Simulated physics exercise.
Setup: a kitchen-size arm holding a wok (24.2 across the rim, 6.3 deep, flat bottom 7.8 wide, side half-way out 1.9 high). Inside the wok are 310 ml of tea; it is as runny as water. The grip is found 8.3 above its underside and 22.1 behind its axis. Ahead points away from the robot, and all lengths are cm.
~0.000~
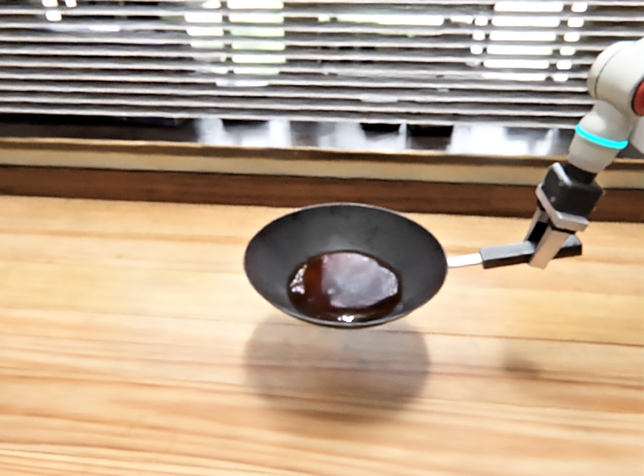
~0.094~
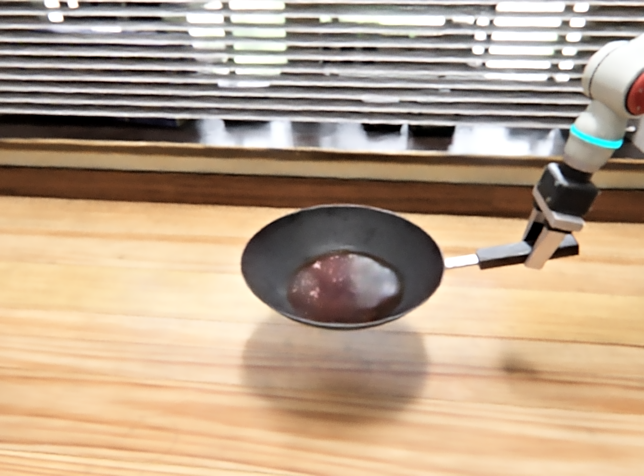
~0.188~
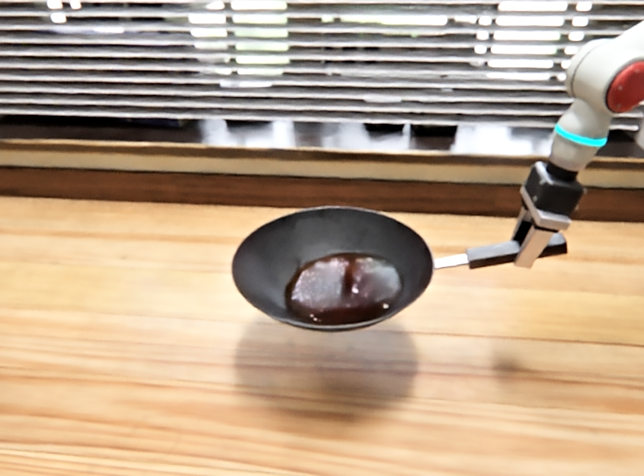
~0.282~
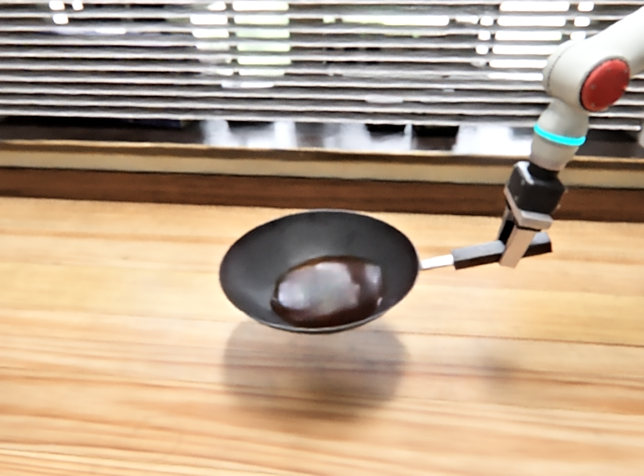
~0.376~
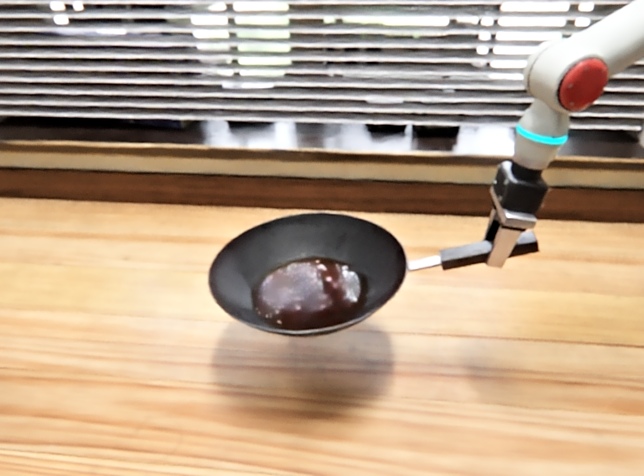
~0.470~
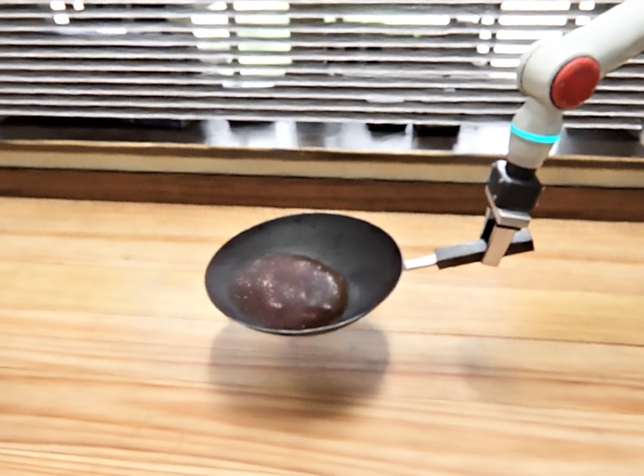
A dark wok of brown liquid moves slightly left, held by a robot arm, as the liquid sloshes.
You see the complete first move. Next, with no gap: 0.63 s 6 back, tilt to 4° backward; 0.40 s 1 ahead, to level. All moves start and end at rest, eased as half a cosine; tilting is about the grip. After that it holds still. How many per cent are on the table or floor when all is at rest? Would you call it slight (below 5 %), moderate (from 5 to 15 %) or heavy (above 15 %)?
I would call it slight.
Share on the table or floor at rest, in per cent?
I'd say somewhere near 0 in a hundred.
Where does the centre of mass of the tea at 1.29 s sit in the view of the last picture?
Near (338, 280).
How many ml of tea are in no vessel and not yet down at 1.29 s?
I'd say around 0 ml.
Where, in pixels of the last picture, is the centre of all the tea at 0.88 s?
Centre: Close to (354, 281) in the last picture.
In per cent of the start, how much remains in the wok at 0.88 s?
I'd estimate roughly 100 in a hundred.
After 0.88 s, tilted 2° backward, liquid up to 16 above the table; 305 ml in the wok.
After 1.29 s, tilted 2° backward, liquid up to 15 above the table; 305 ml in the wok.
After 1.70 s, level, liquid up to 14 above the table; 305 ml in the wok.
After 2.50 s, level, liquid up to 15 above the table; 305 ml in the wok.
At rest, 305 ml in the wok. That is 0 % on the table or floor.
